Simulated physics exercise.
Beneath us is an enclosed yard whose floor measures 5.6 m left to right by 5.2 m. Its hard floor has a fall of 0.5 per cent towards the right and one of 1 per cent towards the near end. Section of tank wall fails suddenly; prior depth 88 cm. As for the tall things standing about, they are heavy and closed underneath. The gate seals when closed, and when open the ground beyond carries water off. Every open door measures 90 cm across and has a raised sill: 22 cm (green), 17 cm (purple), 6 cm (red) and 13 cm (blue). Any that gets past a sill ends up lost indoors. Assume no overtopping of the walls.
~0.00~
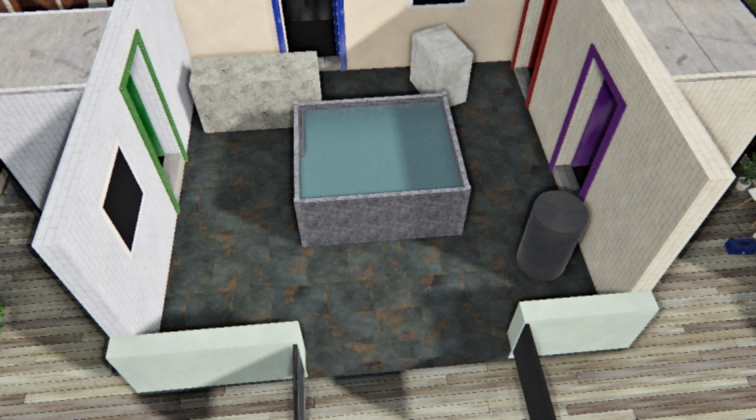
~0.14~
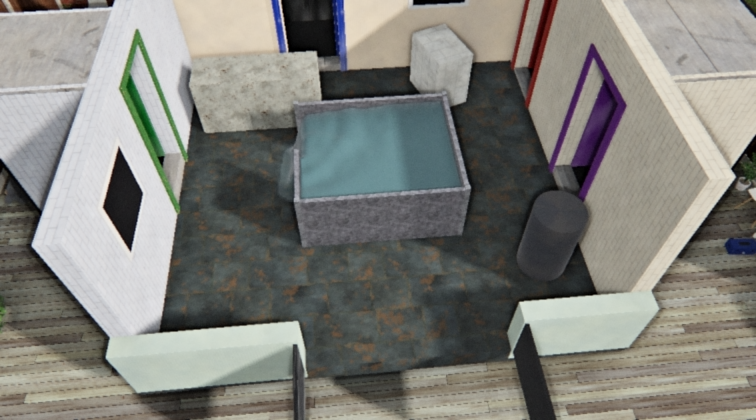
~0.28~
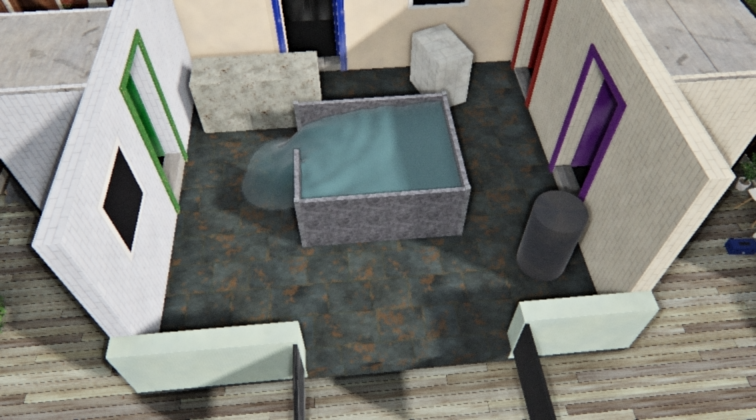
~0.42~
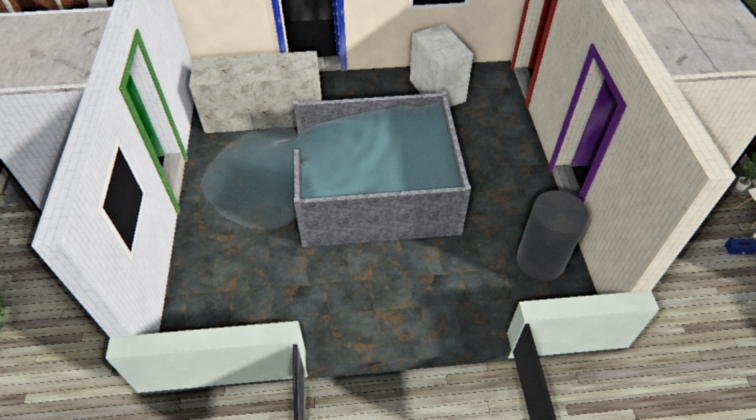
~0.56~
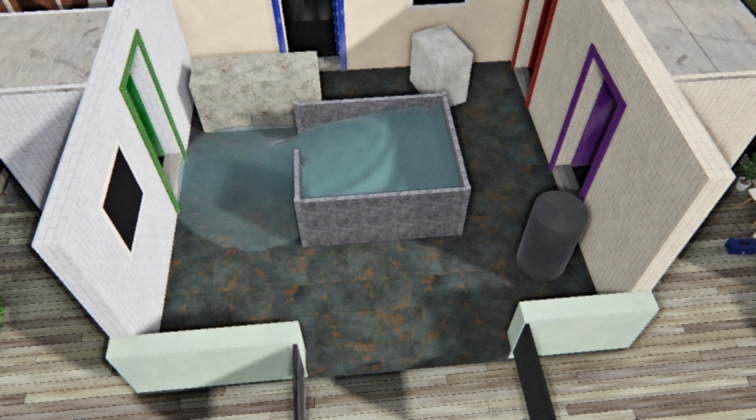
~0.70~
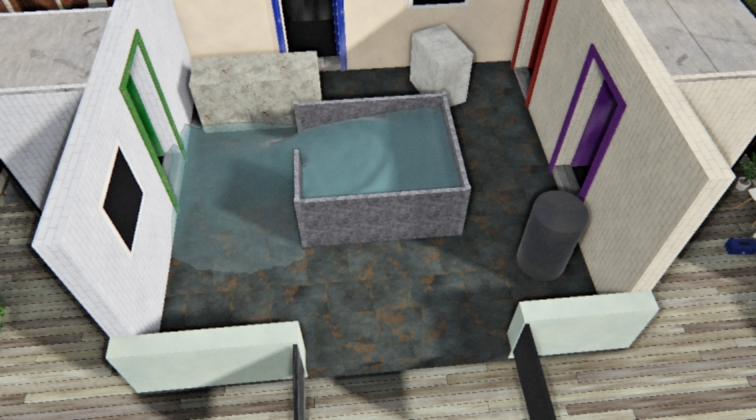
Stone-walled tank in an enclosed yard losing its left side, water pouring out and spreading across dark floor to the green-framed doorway.
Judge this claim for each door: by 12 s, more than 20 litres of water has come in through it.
Verdicts: The green door, true; the purple door, false; the red door, true; the blue door, false.
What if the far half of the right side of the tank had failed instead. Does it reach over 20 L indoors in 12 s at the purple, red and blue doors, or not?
Result: Purple limit passed, red limit passed, blue limit not passed.
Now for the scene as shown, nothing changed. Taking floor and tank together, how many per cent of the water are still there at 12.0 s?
Remaining: Roughly 70 %.
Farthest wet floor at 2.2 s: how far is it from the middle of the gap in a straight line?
That's near 3.4 m in a straight line.
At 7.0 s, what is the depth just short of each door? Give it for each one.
In centimetres, the green door has 17, the purple door 15, the red door 7 and the blue door 2.
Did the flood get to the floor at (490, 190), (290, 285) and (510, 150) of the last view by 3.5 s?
Point 1: Unreached; point 2: Reached; point 3: Unreached.
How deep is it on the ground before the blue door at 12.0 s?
It's some 9.0 centimetres deep.
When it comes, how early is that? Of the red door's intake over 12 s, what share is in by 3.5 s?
Around 0 percent.
After 1.4 s water covers 20 % of the floor and is deepest (56 cm) near (188, 145); green door 49 cm at the sill, 85 L in, purple door not reached, red door not reached, blue door not reached.
After 2.2 s water covers 35 % of the floor and is deepest (44 cm) near (182, 189); green door 43 cm at the sill, 217 L in, purple door not reached, red door not reached, blue door 4 cm at the sill, 0 L in.
After 3.5 s water covers 65 % of the floor and is deepest (34 cm) near (158, 348); green door 32 cm at the sill, 298 L in, purple door not reached, red door not reached, blue door 4 cm at the sill, 0 L in.
After 7.0 s water covers 95 % of the floor and is deepest (21 cm) near (156, 362); green door 17 cm at the sill, 334 L in, purple door 15 cm at the sill, 0 L in, red door 7 cm at the sill, 6 L in, blue door 2 cm at the sill, 0 L in.
After 12.0 s water covers 100 % of the floor and is deepest (14 cm) near (608, 323); green door 8 cm at the sill, 334 L in, purple door 9 cm at the sill, 0 L in, red door 10 cm at the sill, 90 L in, blue door 9 cm at the sill, 0 L in.
